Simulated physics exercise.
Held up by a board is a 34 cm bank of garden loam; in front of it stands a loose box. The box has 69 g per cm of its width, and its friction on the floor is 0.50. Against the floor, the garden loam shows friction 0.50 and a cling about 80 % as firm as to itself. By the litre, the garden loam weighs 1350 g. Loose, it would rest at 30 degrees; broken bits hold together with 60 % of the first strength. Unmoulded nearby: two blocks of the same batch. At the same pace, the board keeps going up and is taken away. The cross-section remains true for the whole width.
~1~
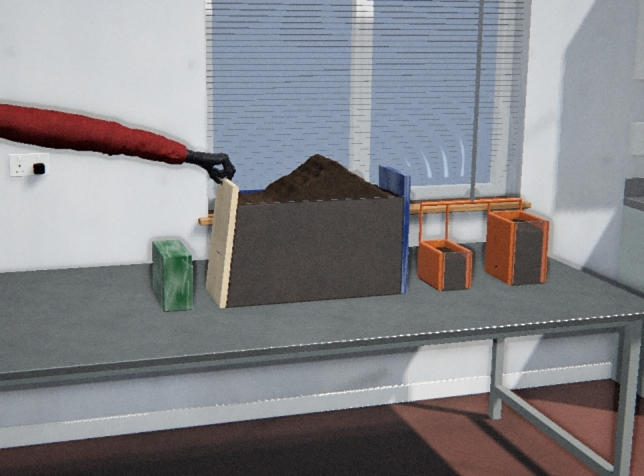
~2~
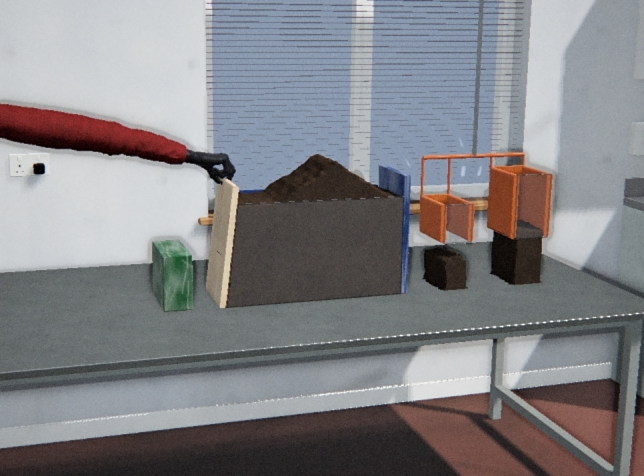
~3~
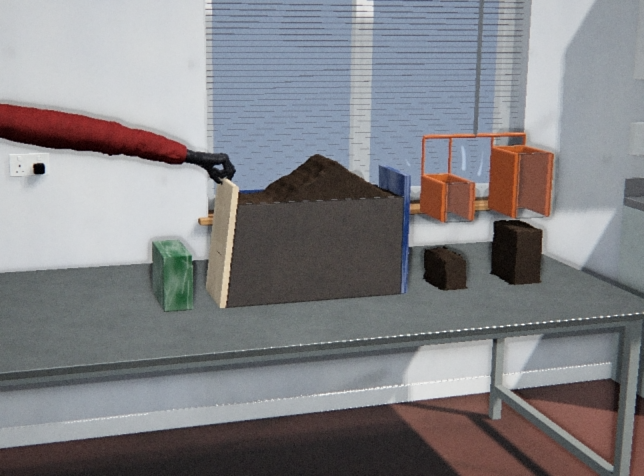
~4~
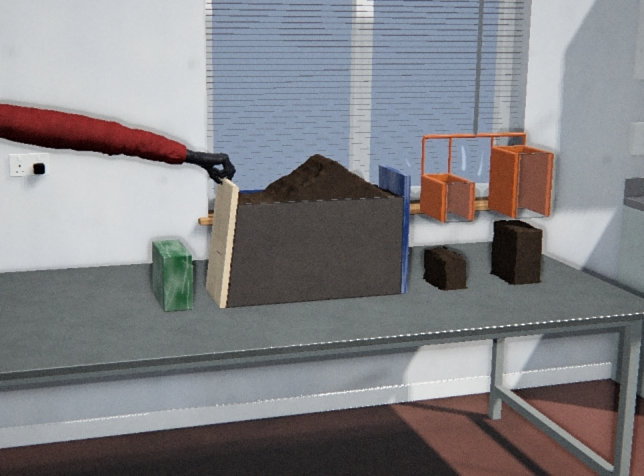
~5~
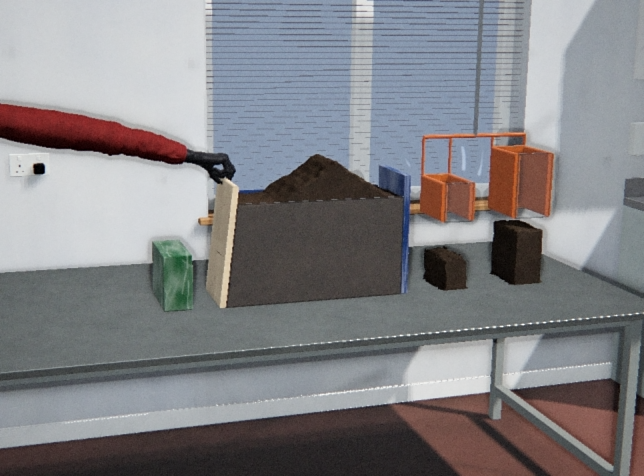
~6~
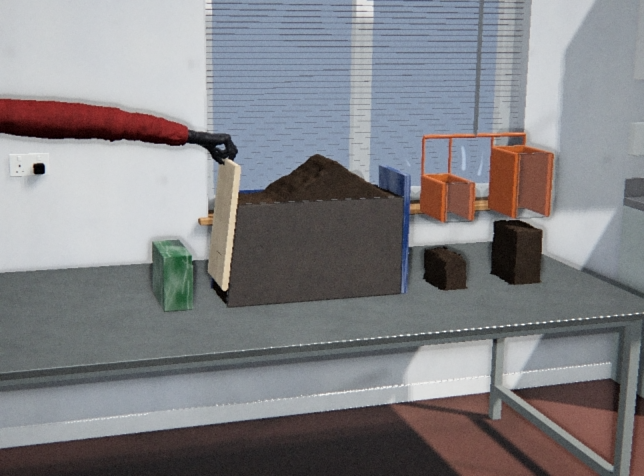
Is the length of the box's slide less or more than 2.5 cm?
Count on something tinier than 2.5 cm.
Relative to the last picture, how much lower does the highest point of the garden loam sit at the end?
Roughly 0.0 cm.
Last picture + 0.24 s, the box has not moved.
Last picture + 0.51 s, the box has not moved.
Last picture + 0.79 s, the box has not moved.
Last picture + 1.07 s, the box has not moved.
Last picture + 1.12 s, the box has not moved.
